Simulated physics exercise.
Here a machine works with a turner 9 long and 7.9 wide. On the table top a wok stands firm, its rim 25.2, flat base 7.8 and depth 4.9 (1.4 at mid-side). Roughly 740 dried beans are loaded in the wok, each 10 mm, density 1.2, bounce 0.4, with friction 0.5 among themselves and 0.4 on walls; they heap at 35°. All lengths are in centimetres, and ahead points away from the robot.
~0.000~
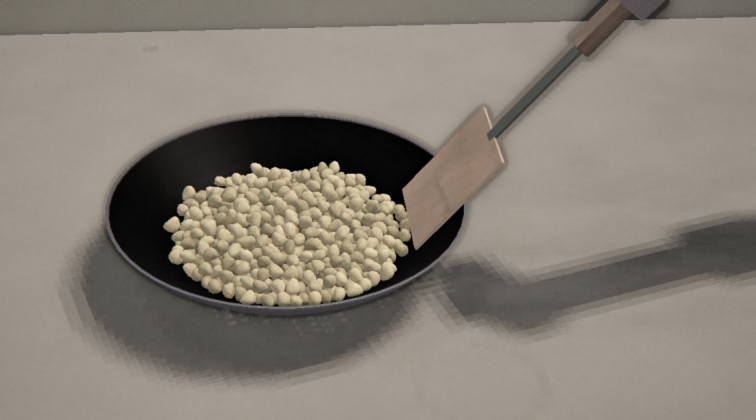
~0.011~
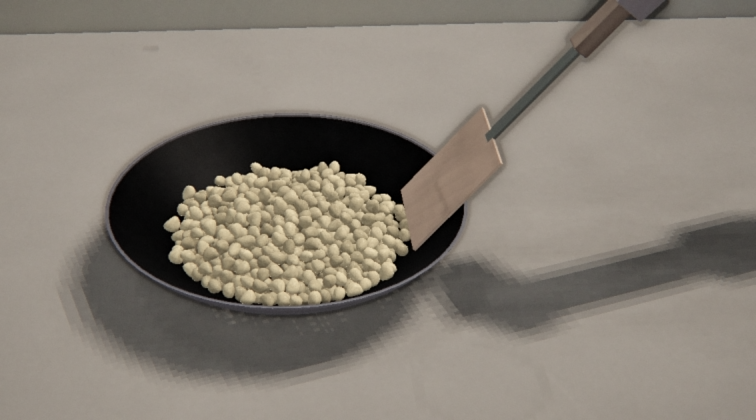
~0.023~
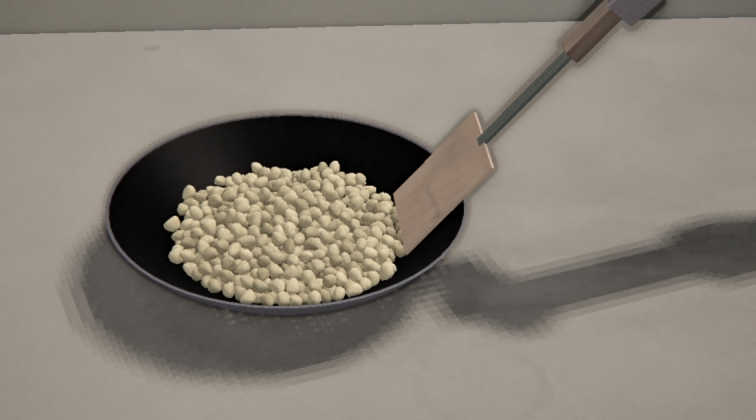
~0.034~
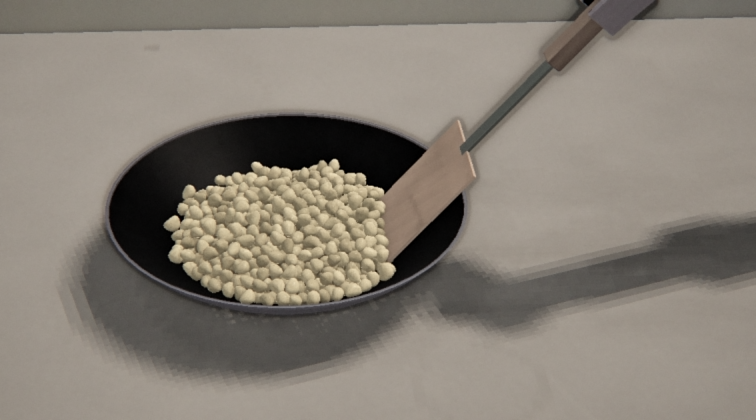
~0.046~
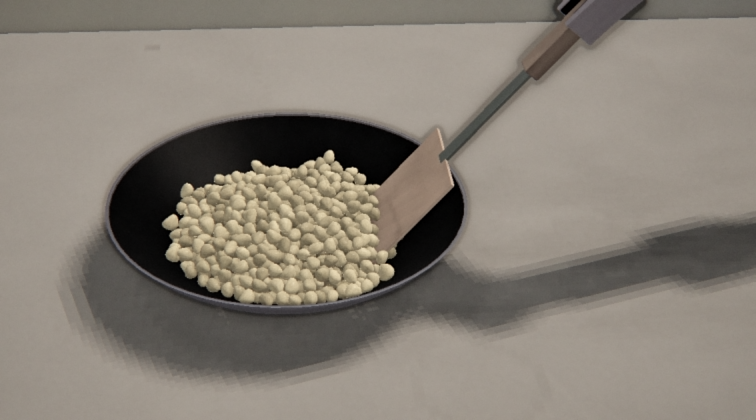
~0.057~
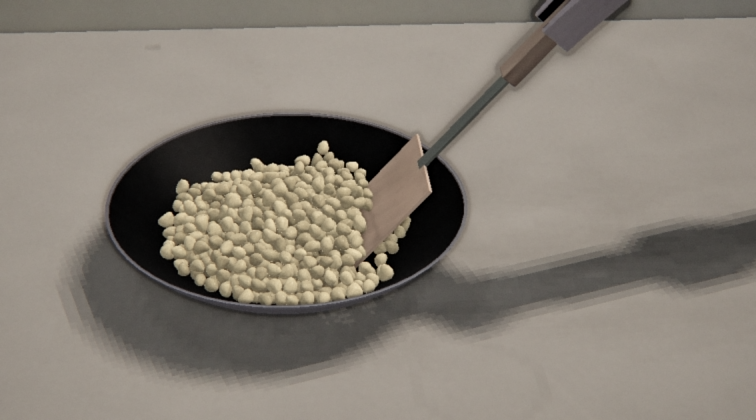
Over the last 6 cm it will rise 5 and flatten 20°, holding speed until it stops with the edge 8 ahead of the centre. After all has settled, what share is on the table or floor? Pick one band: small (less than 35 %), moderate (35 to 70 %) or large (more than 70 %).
Moderate.
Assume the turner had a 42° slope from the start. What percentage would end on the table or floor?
40 %.
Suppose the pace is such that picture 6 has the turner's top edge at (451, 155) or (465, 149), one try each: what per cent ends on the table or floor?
First try about 30 %, second try about 25 %.
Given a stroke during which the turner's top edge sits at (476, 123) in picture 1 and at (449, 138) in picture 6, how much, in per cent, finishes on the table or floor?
Roughly 25 %.
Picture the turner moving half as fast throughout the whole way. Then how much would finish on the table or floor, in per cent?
About 30 %.
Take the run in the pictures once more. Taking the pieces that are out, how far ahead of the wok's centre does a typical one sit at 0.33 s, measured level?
About 26 cm.
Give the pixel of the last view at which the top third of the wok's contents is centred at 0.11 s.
Centre: Approx. (221, 200) in the last view.
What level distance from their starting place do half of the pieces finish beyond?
The figure is about 8 cm.
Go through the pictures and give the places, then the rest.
Turner top edge at (494, 134), sloping 50°; upper third of the load around (289, 220), from x 175 to 405, top at y 170; 735 in the wok, in the first frame.
Turner top edge at (492, 135), sloping 50°; upper third of the load around (289, 220), from x 175 to 405, top at y 170, in the second frame.
Turner top edge at (484, 139), sloping 50°; upper third of the load around (290, 219), from x 175 to 405, top at y 170, in the third frame.
Turner top edge at (467, 147), sloping 50°; upper third of the load around (290, 219), from x 175 to 400, top at y 165, in the fourth frame.
Turner top edge at (445, 156), sloping 50°; upper third of the load around (286, 217), from x 170 to 400, top at y 160, in the fifth frame.
Turner top edge at (424, 162), sloping 50°; upper third of the load around (285, 214), from x 165 to 405, top at y 150; 735 in the wok, in the sixth frame.
After 0.09 s, sloping 50°, highest piece 7 above the table; 735 in the wok.
After 0.11 s, sloping 45°, highest piece 8 above the table; 735 in the wok.
After 0.33 s, sloping 30°, highest piece 21 above the table; 424 in the wok, 162 on the table or floor, 149 on the blade or in flight.
After 1.38 s, sloping 30°, highest piece 6 above the table; 424 in the wok, 311 on the table or floor.
At rest, 424 in the wok, 311 on the table or floor. That is 42 % on the table or floor.
